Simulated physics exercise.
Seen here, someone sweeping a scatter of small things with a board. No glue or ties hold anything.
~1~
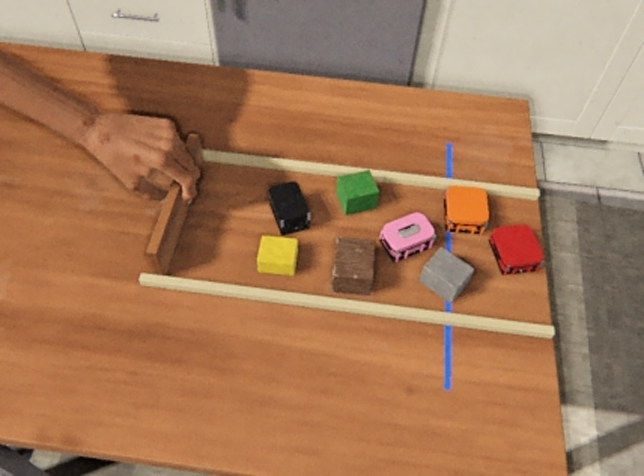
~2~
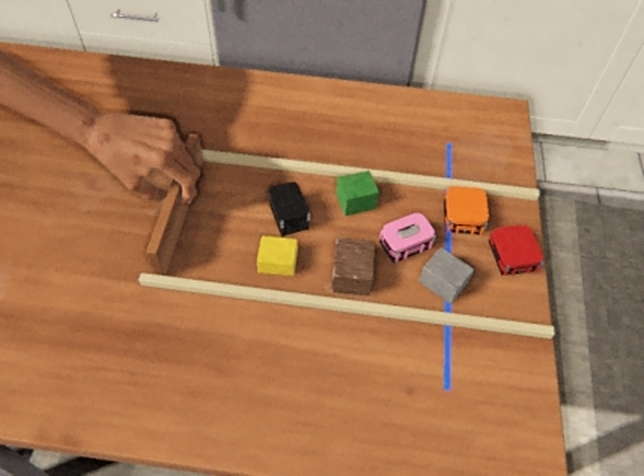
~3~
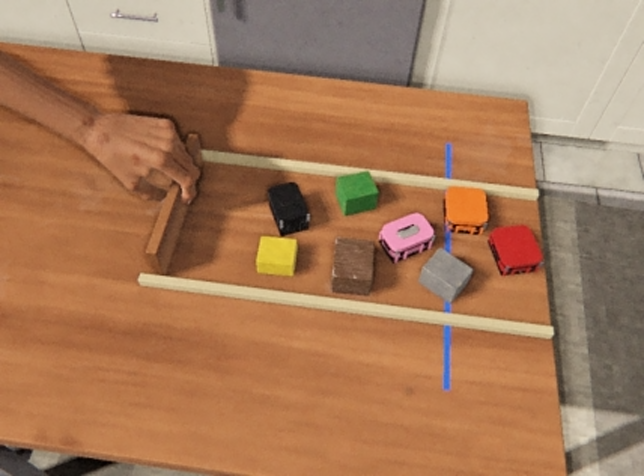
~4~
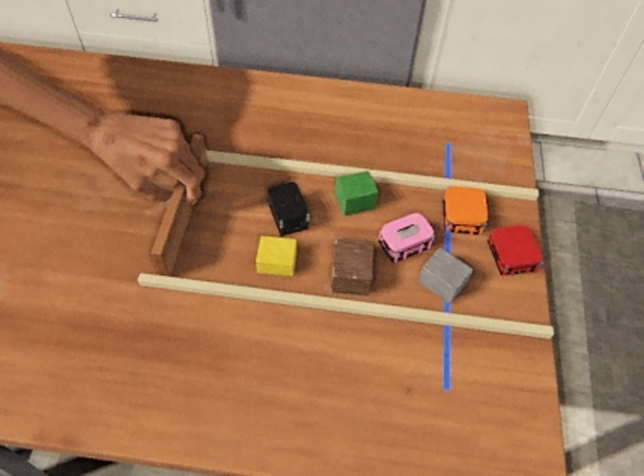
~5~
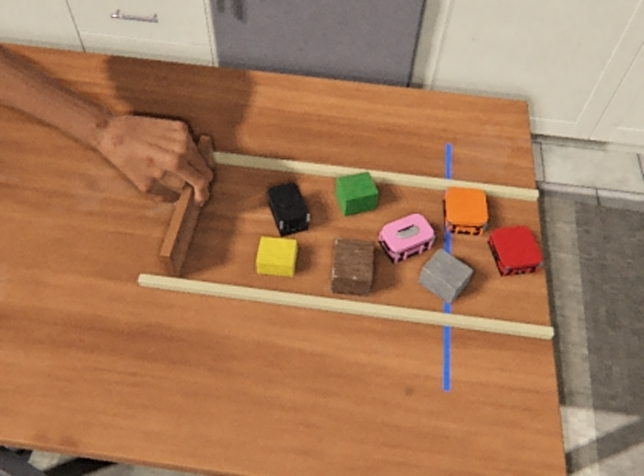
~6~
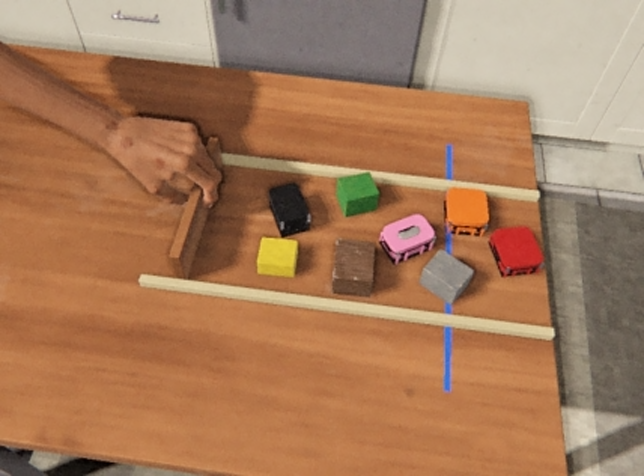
At the start, a hand holds a wooden board upright at the left end of two pale rails, with eight small coloured blocks and cases scattered between them near a blue line. The hand then slides the board slightly right, still short of the objects, which stay in place.
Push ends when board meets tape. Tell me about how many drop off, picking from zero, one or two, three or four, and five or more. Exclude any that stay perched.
The number that tip off is going to be zero.
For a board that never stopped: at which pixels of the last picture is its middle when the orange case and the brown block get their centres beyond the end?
The middle is at (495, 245) when it's the orange case, and at (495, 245) when it's the brown block.
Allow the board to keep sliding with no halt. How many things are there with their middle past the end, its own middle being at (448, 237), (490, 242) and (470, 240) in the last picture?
Counts: 0, 2, 2.
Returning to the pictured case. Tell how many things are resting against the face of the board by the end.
The number is 3.
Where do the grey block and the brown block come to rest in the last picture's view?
Near (547, 288) and (508, 289).
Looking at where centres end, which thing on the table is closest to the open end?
Grey block.
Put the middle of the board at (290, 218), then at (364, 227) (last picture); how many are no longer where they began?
At the one place 2, at the other 6.
Soon after, none off yet; red case at rest near (515, 252); orange case at rest near (465, 212); grey block at rest near (446, 277).
After that, none off yet; red case at rest near (517, 250); orange case at rest near (467, 211); grey block displaced well along near (511, 283).
In the end, the number that fall off is zero.
